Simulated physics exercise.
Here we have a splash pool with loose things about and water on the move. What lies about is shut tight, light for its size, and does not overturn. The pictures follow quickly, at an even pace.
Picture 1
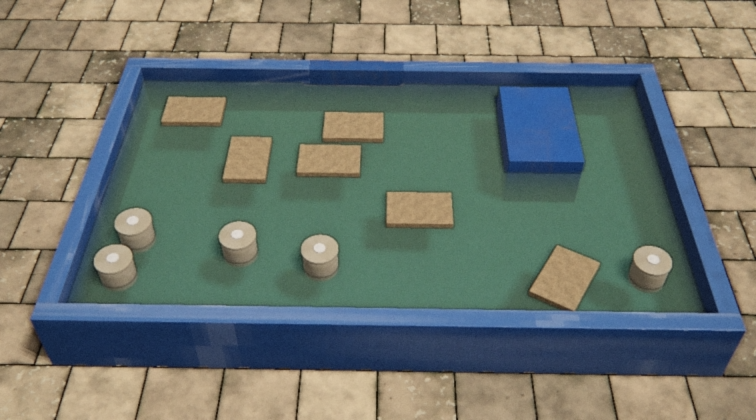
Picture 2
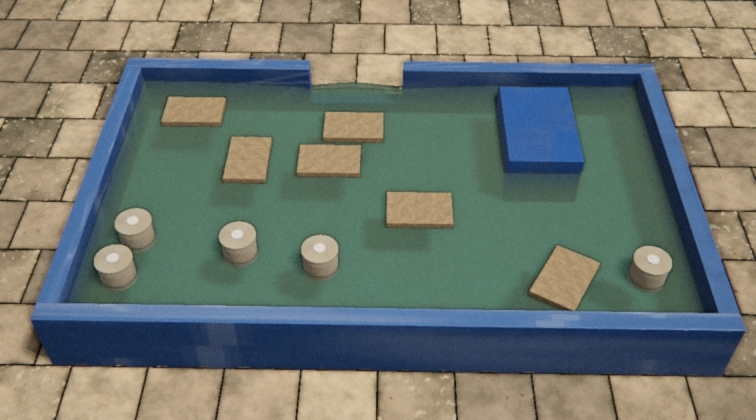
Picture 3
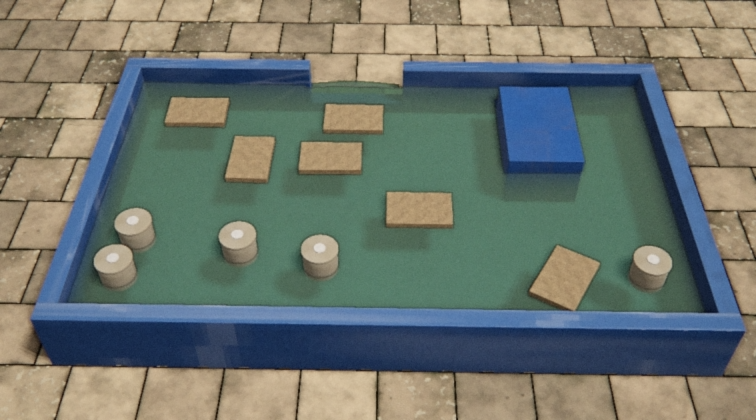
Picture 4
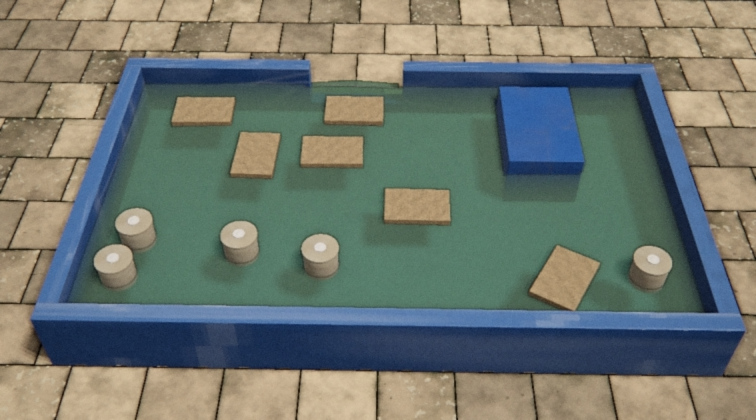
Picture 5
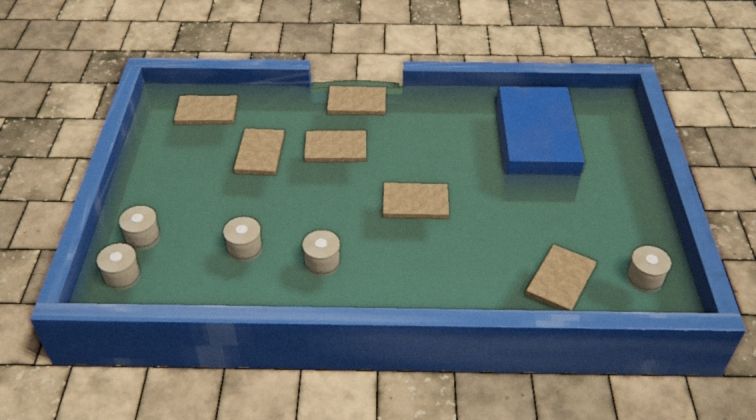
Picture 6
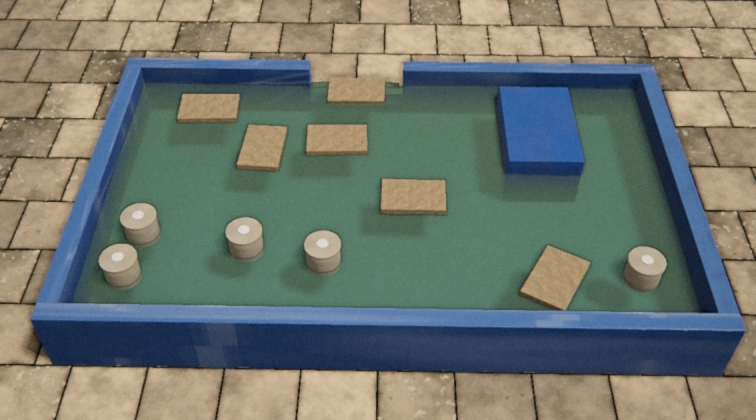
A blue-walled pool held still water, tan blocks and pale round floats until a gap opened in its back wall; then the nearest blocks drifted slowly toward it, and the round floats shifted slightly.
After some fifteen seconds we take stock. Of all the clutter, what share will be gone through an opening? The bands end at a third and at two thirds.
It is not even a third.
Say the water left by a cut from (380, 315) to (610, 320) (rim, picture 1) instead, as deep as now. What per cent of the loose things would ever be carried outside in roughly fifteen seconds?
Near 50 in a hundred.
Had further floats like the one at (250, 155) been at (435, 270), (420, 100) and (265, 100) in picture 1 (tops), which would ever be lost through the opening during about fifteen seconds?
As listed: Inside, carried outside, yes.
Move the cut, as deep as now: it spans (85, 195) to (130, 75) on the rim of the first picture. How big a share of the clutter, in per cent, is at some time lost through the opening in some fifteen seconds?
I make it 70 per cent.
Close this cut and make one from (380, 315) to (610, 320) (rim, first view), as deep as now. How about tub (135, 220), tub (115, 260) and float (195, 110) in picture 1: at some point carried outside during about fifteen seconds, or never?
As listed: Inside, inside, stays.
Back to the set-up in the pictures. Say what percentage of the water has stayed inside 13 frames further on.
I make it 78 per cent.
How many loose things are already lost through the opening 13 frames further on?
That makes 2.
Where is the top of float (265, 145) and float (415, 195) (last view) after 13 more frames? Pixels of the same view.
At about (317, 102) and (391, 156).
A moment on, 1 of 11 are out; 10 afloat.
Next, 2 of 11 are out; 9 afloat.
Later, 3 of 11 are out; 8 afloat.
In the end, 3 of 11 are out; 8 afloat.
